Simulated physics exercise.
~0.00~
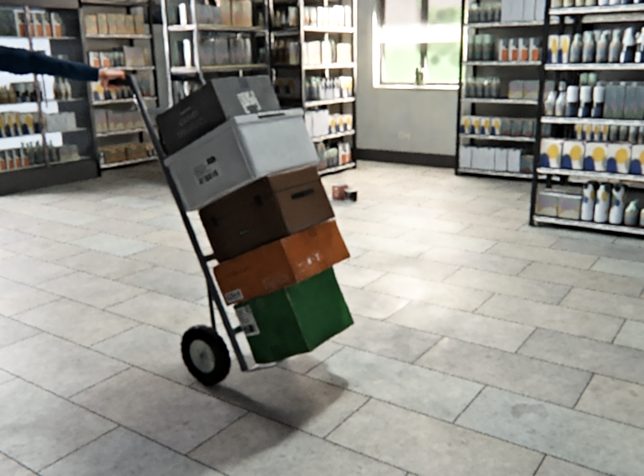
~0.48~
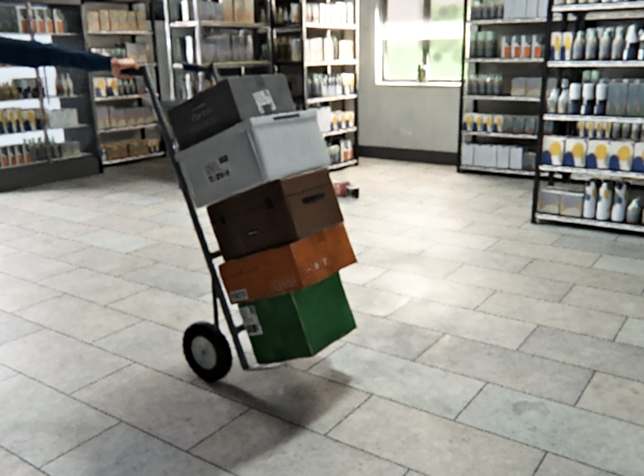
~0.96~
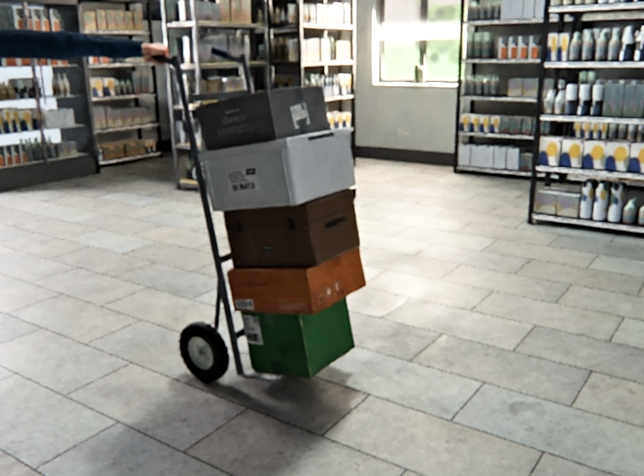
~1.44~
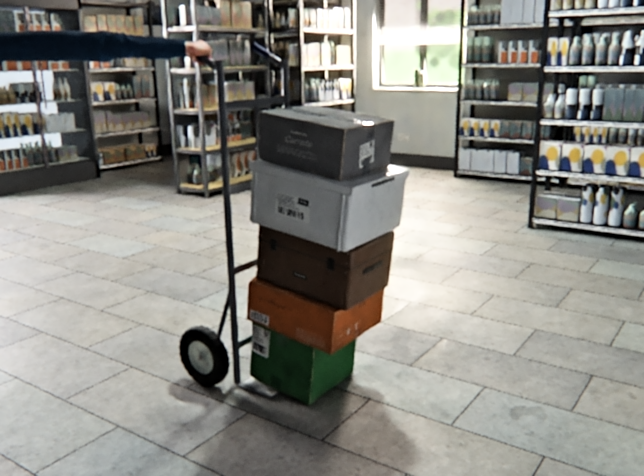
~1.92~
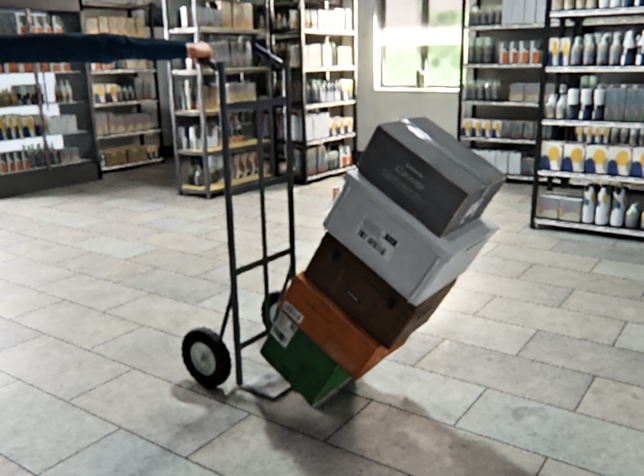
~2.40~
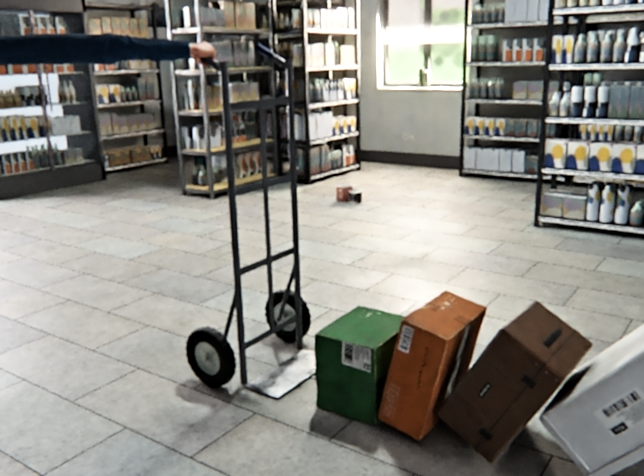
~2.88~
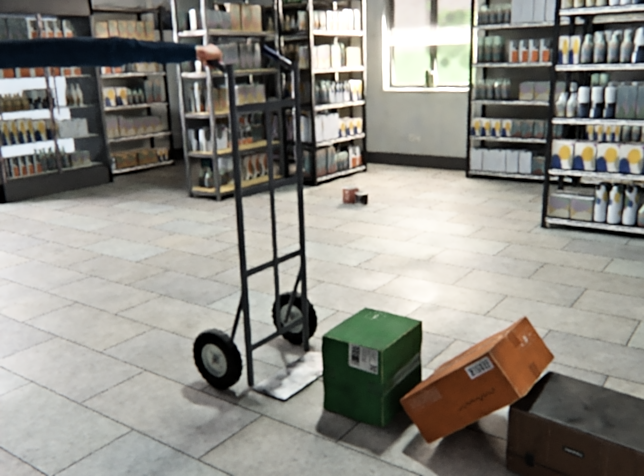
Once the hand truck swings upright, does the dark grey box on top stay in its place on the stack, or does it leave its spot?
It leaves its spot. The stack tips over to the right and the grey box goes with it, away from the truck and out of view.
